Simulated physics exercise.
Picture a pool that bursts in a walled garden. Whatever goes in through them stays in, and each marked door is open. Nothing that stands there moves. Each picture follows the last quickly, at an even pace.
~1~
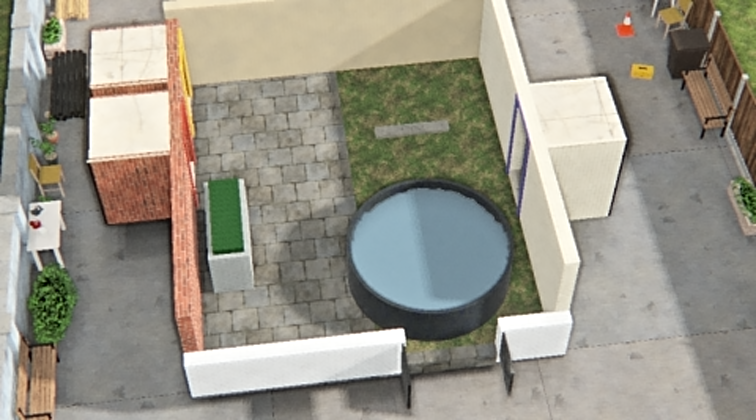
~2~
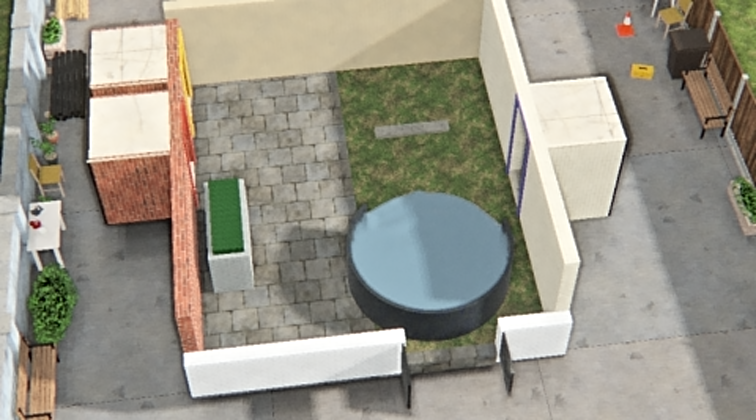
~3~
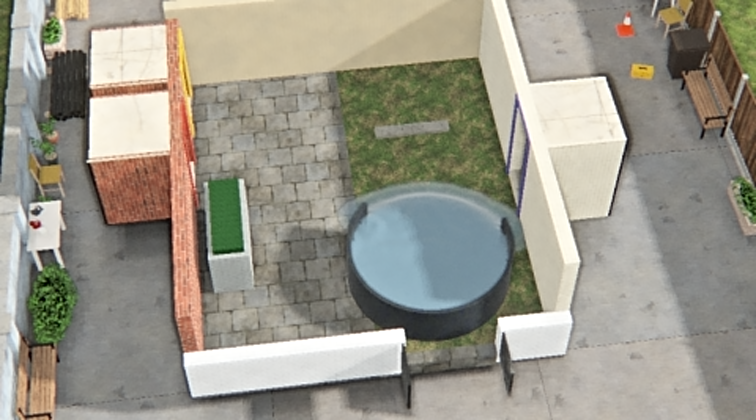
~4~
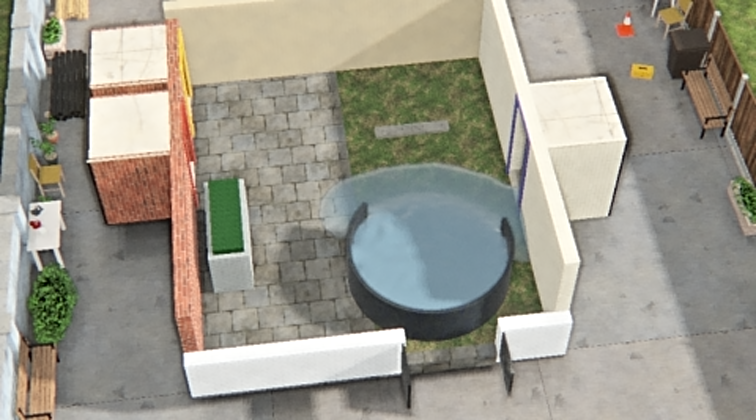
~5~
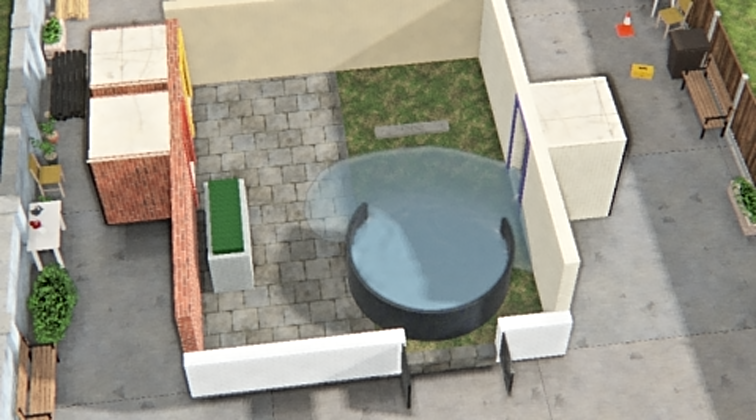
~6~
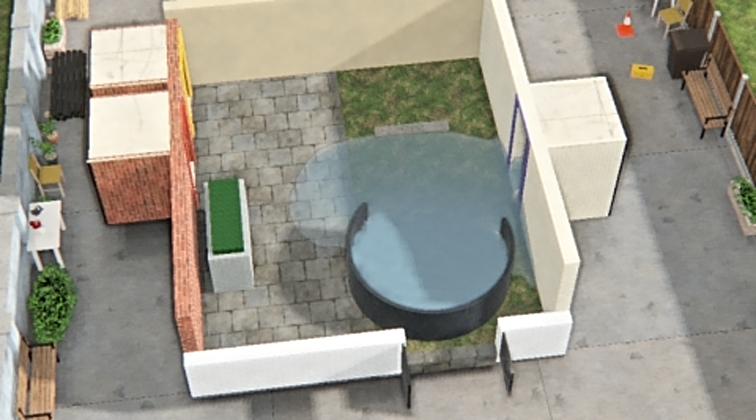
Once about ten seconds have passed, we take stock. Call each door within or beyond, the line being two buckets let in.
Blue door - beyond; red door - beyond; yellow door - beyond.
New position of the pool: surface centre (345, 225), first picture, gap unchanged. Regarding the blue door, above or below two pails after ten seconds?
Check, blue door: Limit not reached.
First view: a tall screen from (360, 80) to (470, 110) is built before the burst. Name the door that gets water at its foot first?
The blue door.
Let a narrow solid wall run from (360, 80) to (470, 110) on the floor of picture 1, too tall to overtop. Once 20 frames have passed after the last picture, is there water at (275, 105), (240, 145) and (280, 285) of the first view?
Listed order: Swamped, swamped, spared.
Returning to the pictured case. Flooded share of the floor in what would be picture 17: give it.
That should be about 70 %.
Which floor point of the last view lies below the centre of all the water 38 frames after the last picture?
Somewhere near (345, 174).
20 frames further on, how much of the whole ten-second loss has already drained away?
Around 25 percent.
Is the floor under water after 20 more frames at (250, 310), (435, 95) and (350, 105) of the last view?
Point 1: Not wet; point 2: Drenched; point 3: Drenched.
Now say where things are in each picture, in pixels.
The pool at (430, 246) is whole and still, in the first picture.
The front is at a hidden place, out from the gap on the pool's far side, in the second picture.
The front is at (342, 217), out from the gap on the pool's far side, in the third picture.
The front is at (324, 204), out from the gap on the pool's far side, in the fourth picture.
The front is at (310, 198), out from the gap on the pool's far side, in the fifth picture.
The front is at (299, 184), out from the gap on the pool's far side, in the sixth picture.
A moment on, water covers 55 % of the floor; the blue door over two buckets in, the red door not reached, the yellow door not reached.
Next, water covers 70 % of the floor; the blue door far over two buckets in, the red door wet at the sill, nothing in, the yellow door wet at the sill, nothing in.
Then, water covers 70 % of the floor; the blue door far over two buckets in, the red door wet at the sill, nothing in, the yellow door over two buckets in.
Later, water covers 90 % of the floor; the blue door far over two buckets in, the red door over two buckets in, the yellow door far over two buckets in.
In the end, water covers 100 % of the floor; the blue door far over two buckets in, the red door far over two buckets in, the yellow door far over two buckets in.
